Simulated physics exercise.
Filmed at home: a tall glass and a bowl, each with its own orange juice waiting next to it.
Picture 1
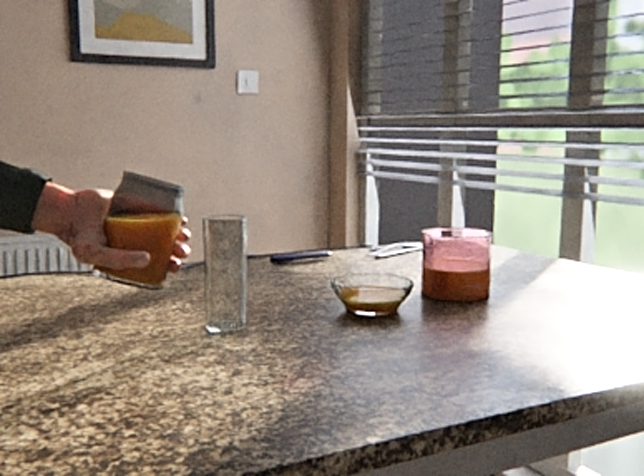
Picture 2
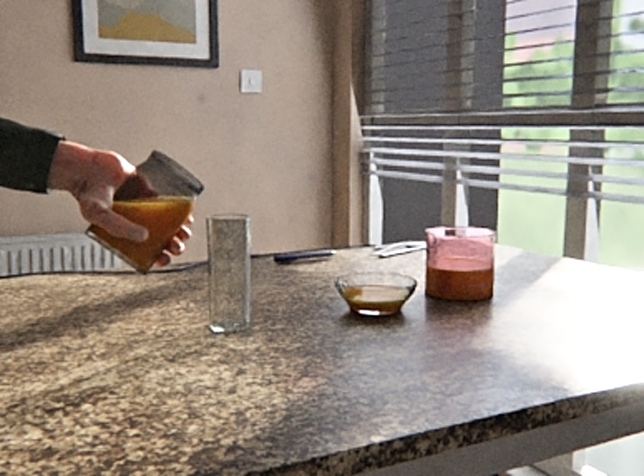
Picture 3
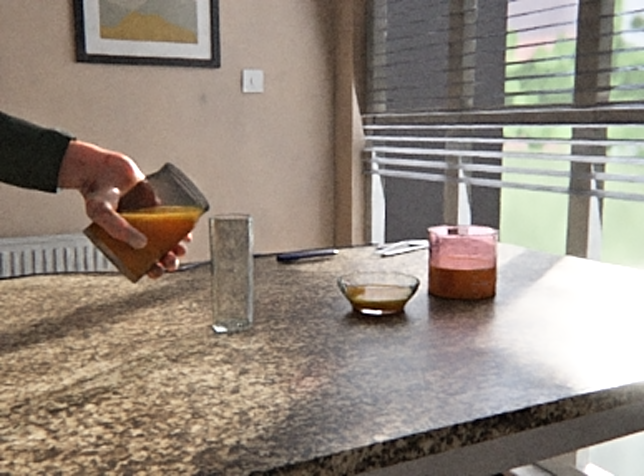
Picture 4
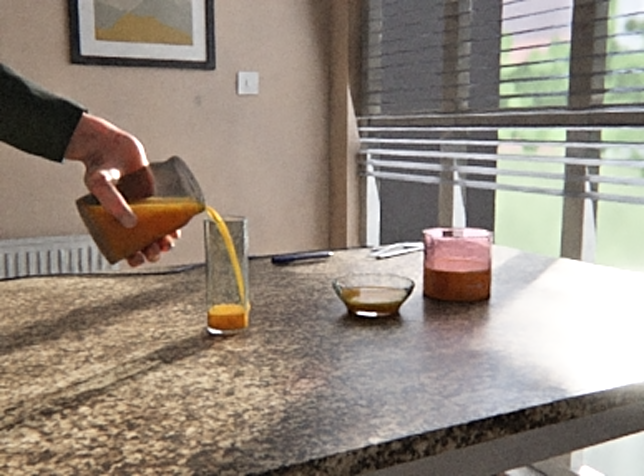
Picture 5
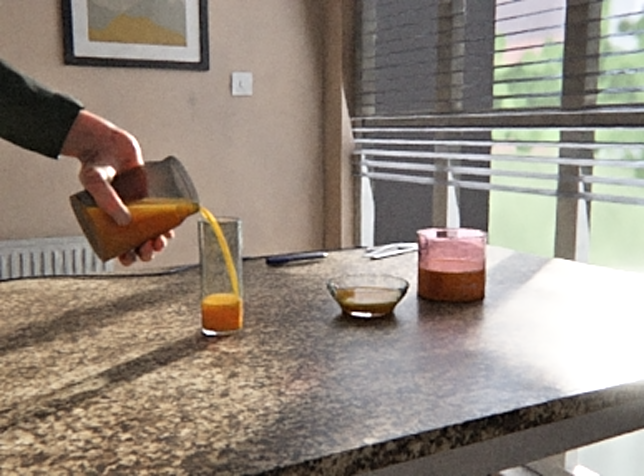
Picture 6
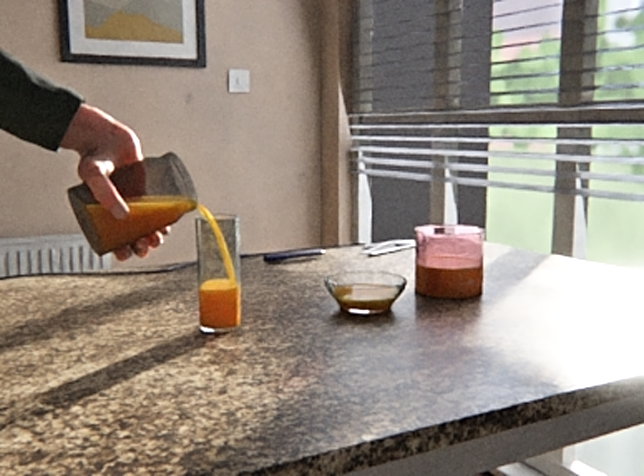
The clip shows a hand tilting a jar of orange juice toward the right above a countertop, then pouring a stream into a tall, empty glass, where the juice level rises, while a bowl and a pink-tinted beaker stand nearby.
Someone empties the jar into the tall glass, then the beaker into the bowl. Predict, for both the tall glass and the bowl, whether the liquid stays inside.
Outcome: The tall glass is going to be too small for that pour; the bowl is going to be too small for that pour.
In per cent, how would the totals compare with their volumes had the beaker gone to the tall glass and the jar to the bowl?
The first sits near 140 per cent of capacity and the second near 180 per cent.
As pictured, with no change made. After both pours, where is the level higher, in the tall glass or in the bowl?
The higher surface is in the left one.
A moment on, the tall glass is nearly full.
Further on, the tall glass is full to the brim and overflowed.
When it is over, the tall glass is full to the brim and overflowed; the bowl is full to the brim and overflowed.
